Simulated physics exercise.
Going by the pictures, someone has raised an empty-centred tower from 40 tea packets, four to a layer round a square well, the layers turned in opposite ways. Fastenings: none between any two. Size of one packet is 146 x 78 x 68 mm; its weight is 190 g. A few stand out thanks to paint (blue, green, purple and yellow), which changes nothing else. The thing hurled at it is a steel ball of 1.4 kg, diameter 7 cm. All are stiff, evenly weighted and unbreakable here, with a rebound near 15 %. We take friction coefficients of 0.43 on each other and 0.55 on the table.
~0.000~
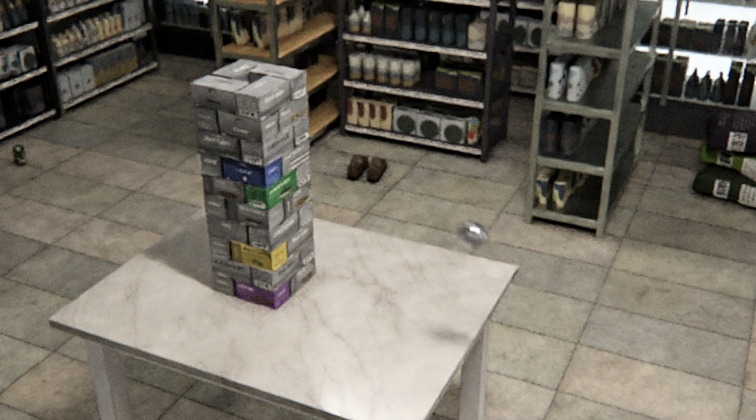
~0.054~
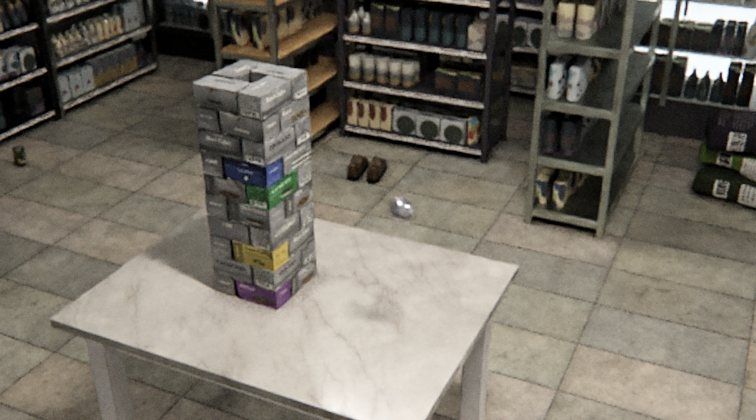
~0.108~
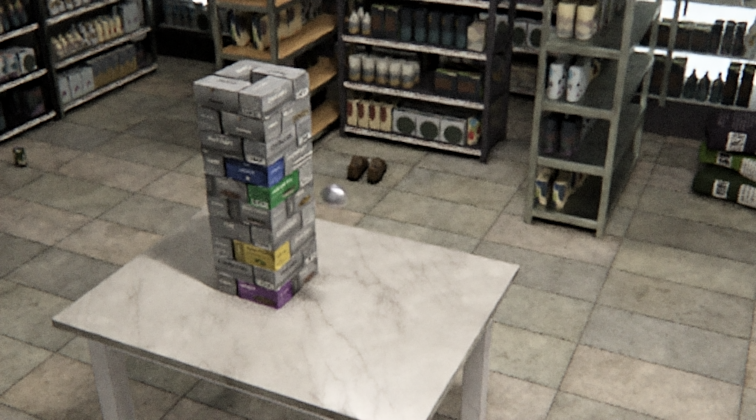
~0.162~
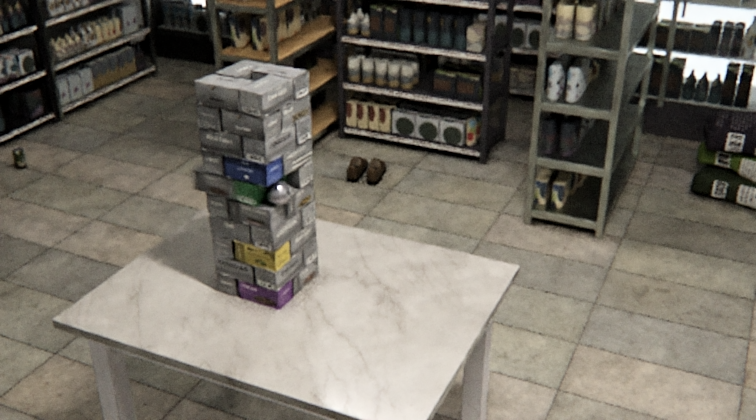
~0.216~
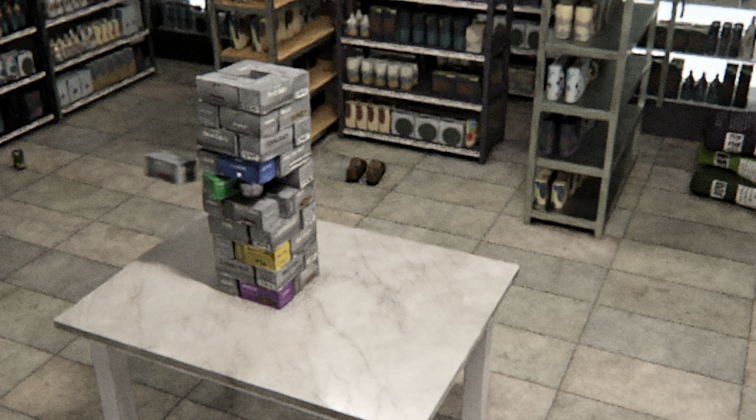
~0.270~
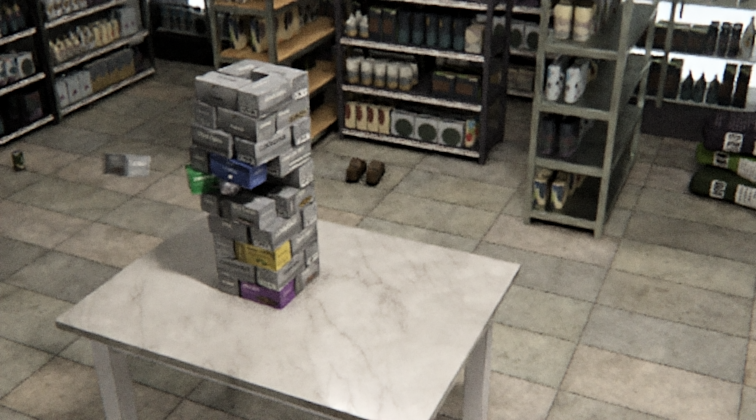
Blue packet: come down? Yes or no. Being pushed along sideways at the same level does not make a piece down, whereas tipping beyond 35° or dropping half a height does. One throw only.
Yes.
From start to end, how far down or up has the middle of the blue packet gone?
About 116 cm lower.
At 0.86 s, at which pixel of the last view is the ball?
(119, 264), more or less.
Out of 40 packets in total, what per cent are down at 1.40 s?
By then, 50 per cent.
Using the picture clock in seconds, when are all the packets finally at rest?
2.5 s, roughly.
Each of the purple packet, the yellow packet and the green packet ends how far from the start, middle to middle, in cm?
I'd estimate purple at 0 cm, yellow at 0 cm and green at 58 cm.
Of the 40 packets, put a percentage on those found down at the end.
About 50% of them.
Around 0.58 s, ball still moving; 9 of the 40 packets down; blue packet tipped 32°, 13 cm lower; green packet on its side.
Around 0.86 s, ball still moving; 20 of the 40 packets down; blue packet on its side; green packet upside down.
Around 1.40 s, ball still moving; 20 of the 40 packets down; blue packet 1.15 m lower; green packet upside down.
Finally (2.7 s), ball rolling away; 20 of the 40 packets down; blue packet 1.16 m lower; green packet upside down; purple packet unmoved. Seen by the last camera, middles, green packet near (195, 234).
